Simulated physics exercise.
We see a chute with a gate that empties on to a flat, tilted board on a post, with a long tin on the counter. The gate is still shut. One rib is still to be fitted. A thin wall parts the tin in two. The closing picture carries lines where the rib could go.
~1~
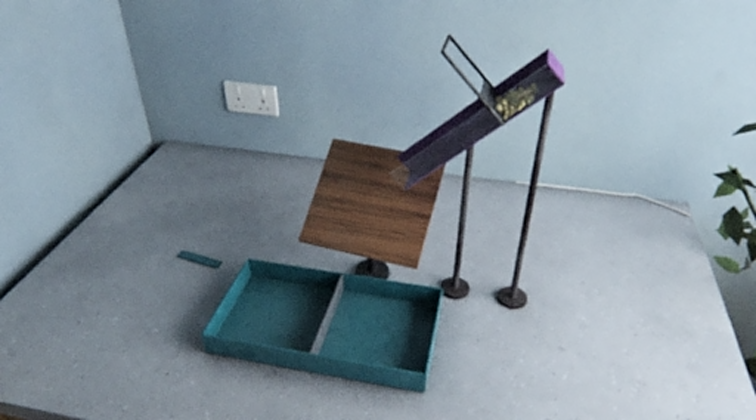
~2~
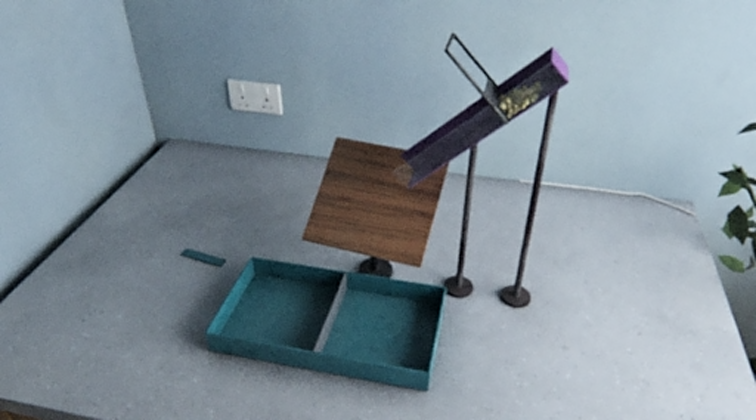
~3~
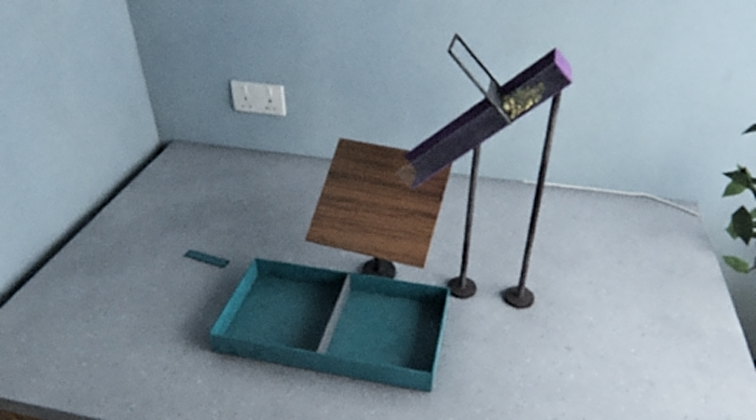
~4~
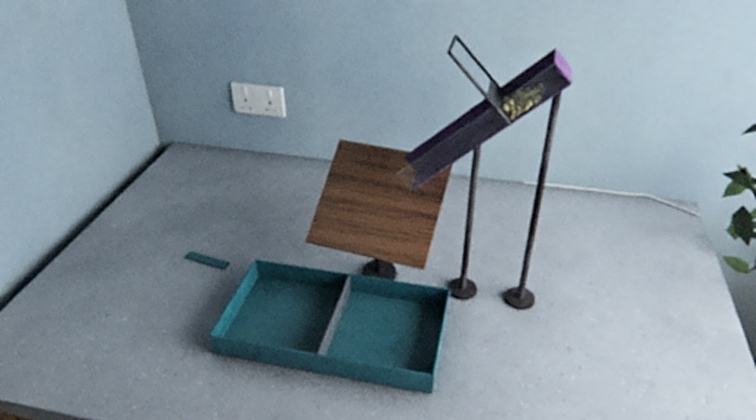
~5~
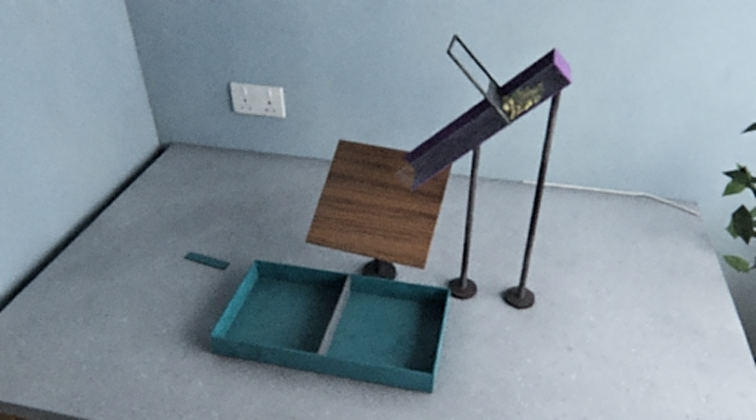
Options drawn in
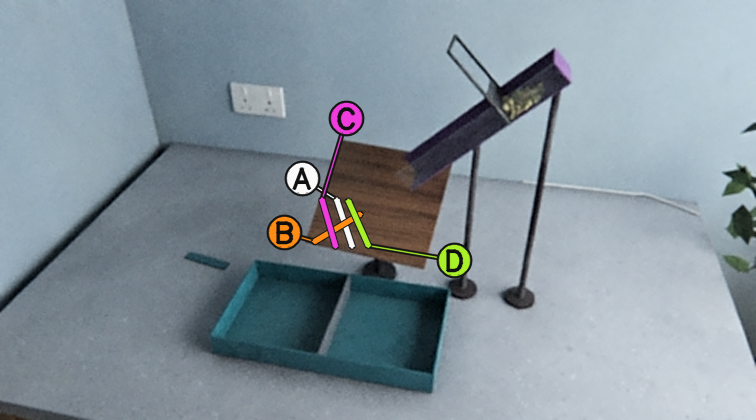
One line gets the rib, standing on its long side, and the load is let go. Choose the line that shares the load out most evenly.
The answer is line C.
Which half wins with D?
Right.
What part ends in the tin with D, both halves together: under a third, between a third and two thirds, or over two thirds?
Over two thirds.
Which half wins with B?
Left.
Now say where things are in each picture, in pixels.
The first frame shows load behind the gate near (516, 103), soya beans; lip of the chute near (408, 181), sloping fairly steeply.
The second frame shows middle of the board near (376, 198), tilted fairly steeply; middle of its low edge near (359, 253); of its high edge near (392, 147).
The third frame shows front corners of the tin near (209, 333) and (432, 374); front end of its middle wall near (317, 353); gate still shut near (493, 90).
The fourth frame shows middle of the load near (523, 103); lip near (415, 181).
The fifth frame shows middle of the load near (523, 103); lip near (415, 181).
On the marked copy, line A from (336, 200) to (352, 246); line B from (360, 214) to (314, 241); line C from (322, 199) to (335, 246); line D from (348, 201) to (368, 245).
With A, of what is caught, a small share in the left half, the bulk in the right.
With B, of what is caught, the bulk in the left half, a small share in the right.
With C, of what is caught, close to half in the left half, close to half in the right.
With D, of what is caught, a small share in the left half, the bulk in the right.
